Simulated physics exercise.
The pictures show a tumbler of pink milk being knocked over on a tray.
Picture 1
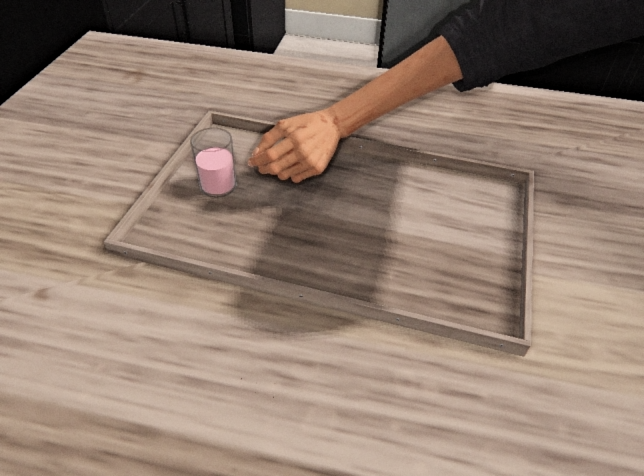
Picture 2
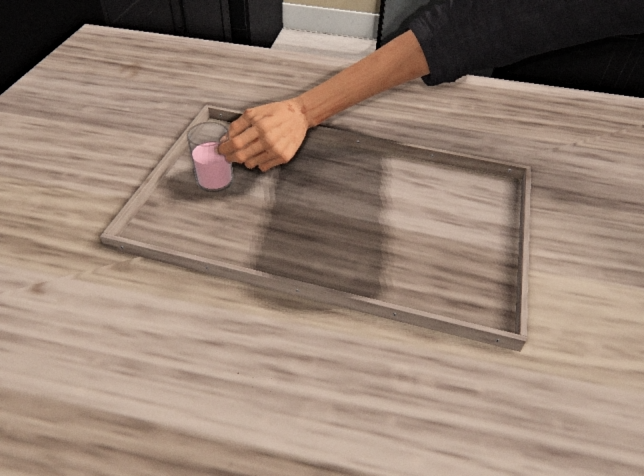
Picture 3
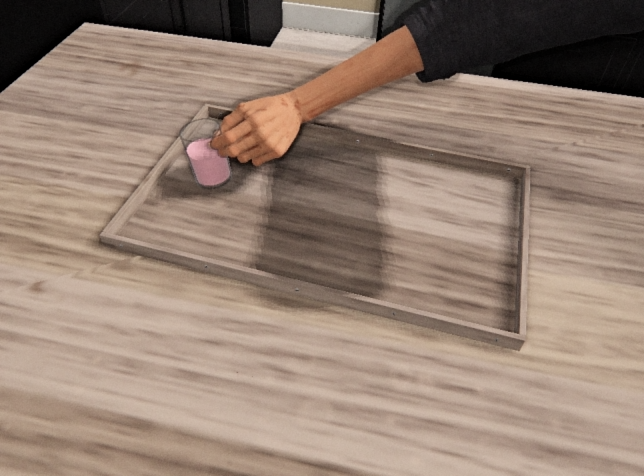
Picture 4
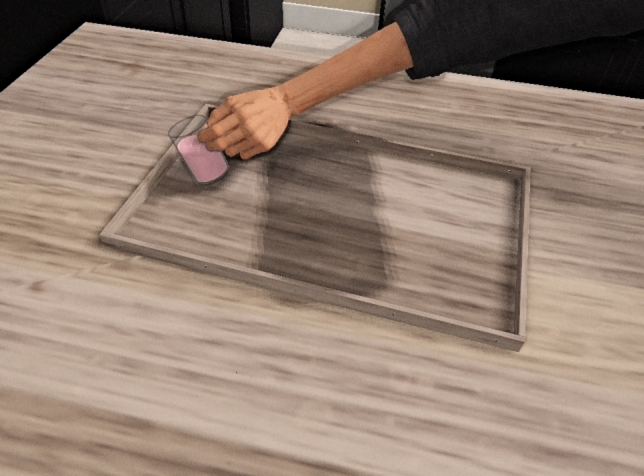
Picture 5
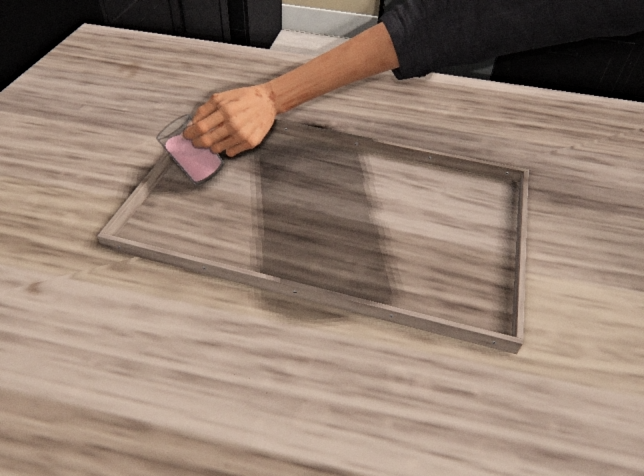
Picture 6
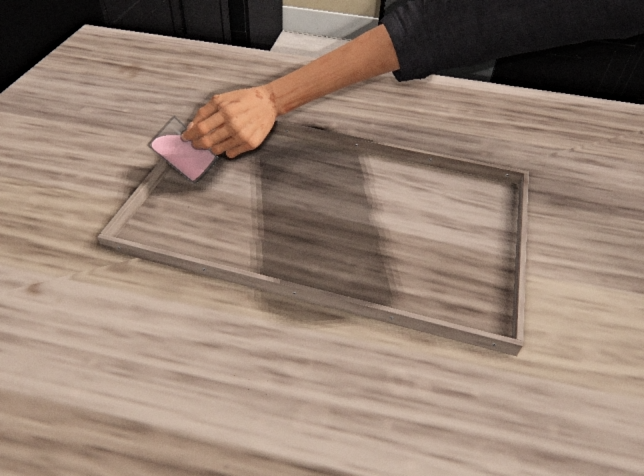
A hand pushes a tumbler of pink milk on a tray, tipping it to the left.
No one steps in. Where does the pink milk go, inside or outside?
The pink milk escapes from the tray.
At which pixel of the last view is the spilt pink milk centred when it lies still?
Close to (28, 139).
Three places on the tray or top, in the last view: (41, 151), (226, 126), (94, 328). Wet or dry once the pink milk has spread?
The first is reached; the next clear of it; the last not reached.
Soon after, the tumbler lies across the rim; the puddle covers about as much as a plate; it is on the top, beyond the rim.
Later, the puddle covers about as much as a tray; it is on the top, beyond the rim.
In the end, the puddle covers about as much as a tray; it is on the top, beyond the rim.
